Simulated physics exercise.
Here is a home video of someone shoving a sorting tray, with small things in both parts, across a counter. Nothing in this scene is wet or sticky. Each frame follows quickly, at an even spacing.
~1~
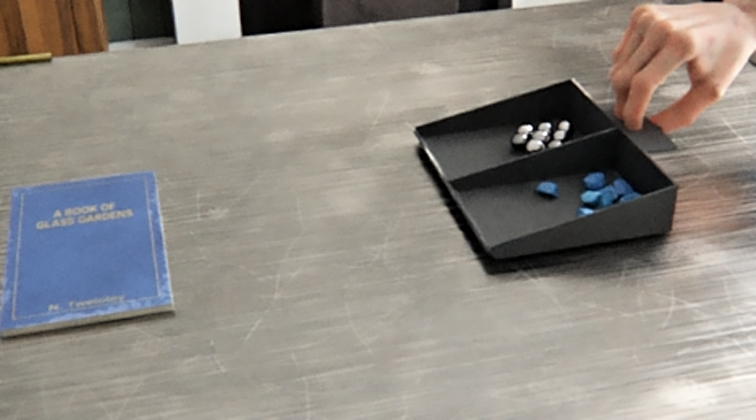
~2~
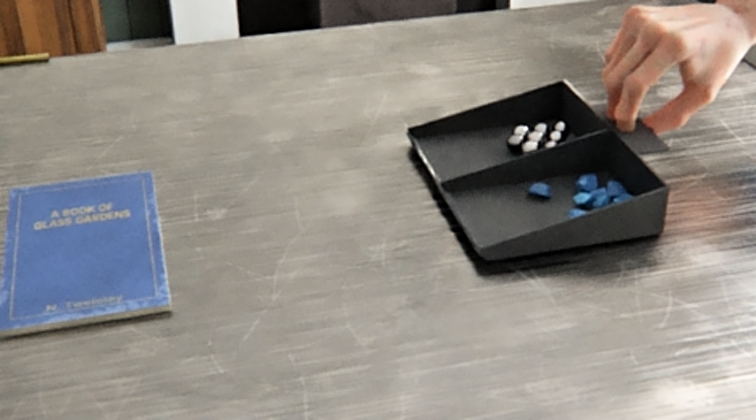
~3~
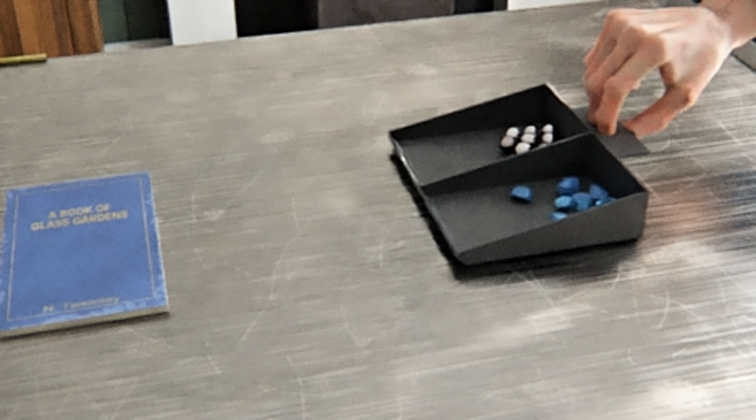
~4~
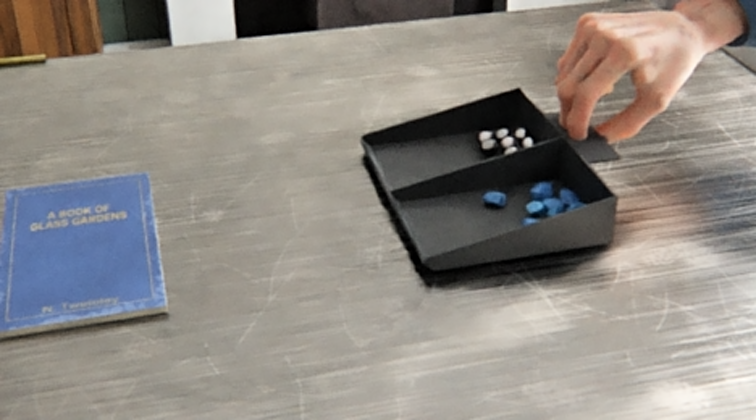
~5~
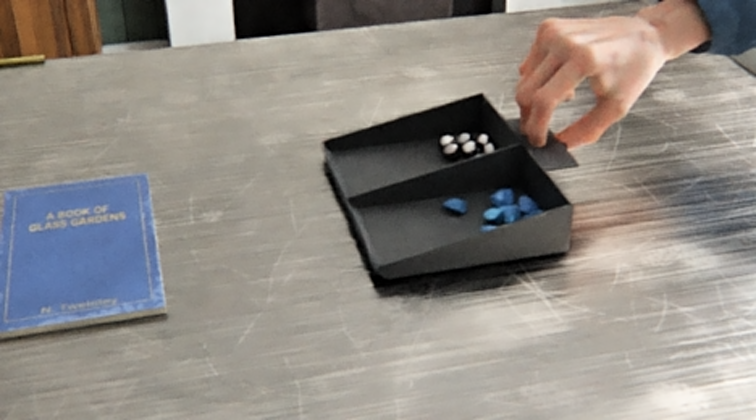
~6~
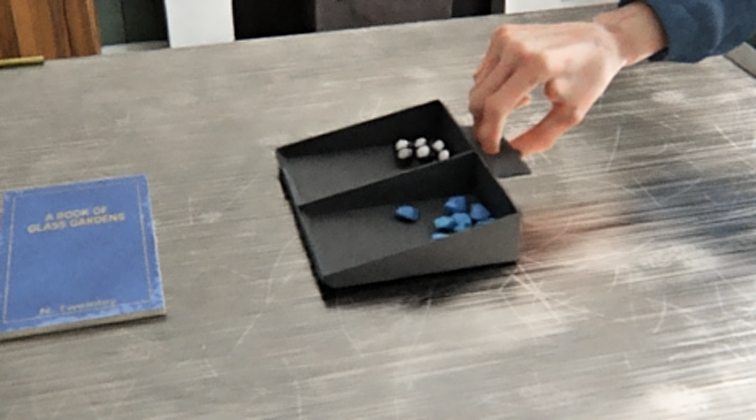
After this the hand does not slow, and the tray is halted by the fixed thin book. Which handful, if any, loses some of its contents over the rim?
Near handful: Loses none; far handful: Loses some.
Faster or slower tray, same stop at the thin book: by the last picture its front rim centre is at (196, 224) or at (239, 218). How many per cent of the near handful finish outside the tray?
Around 30 % and around 20 %.
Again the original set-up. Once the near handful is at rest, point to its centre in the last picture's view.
About (213, 263), in pixels of the final view.
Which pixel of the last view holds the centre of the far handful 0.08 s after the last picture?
Close to (358, 160).
Then, 0.08 s on from there, tray still sliding, front rim near (227, 219); near handful all inside; far handful all inside.
Then, 0.26 s on from there, tray stopped at the thin book; near handful all inside, moved towards the front rim; far handful all inside, moved towards the front rim.
Then, 0.47 s on from there, tray stopped at the thin book; near handful all inside, moved towards the front rim; far handful the bulk out of the tray.
In the end, tray stopped at the thin book; near handful all inside, moved towards the front rim; far handful the bulk out of the tray.
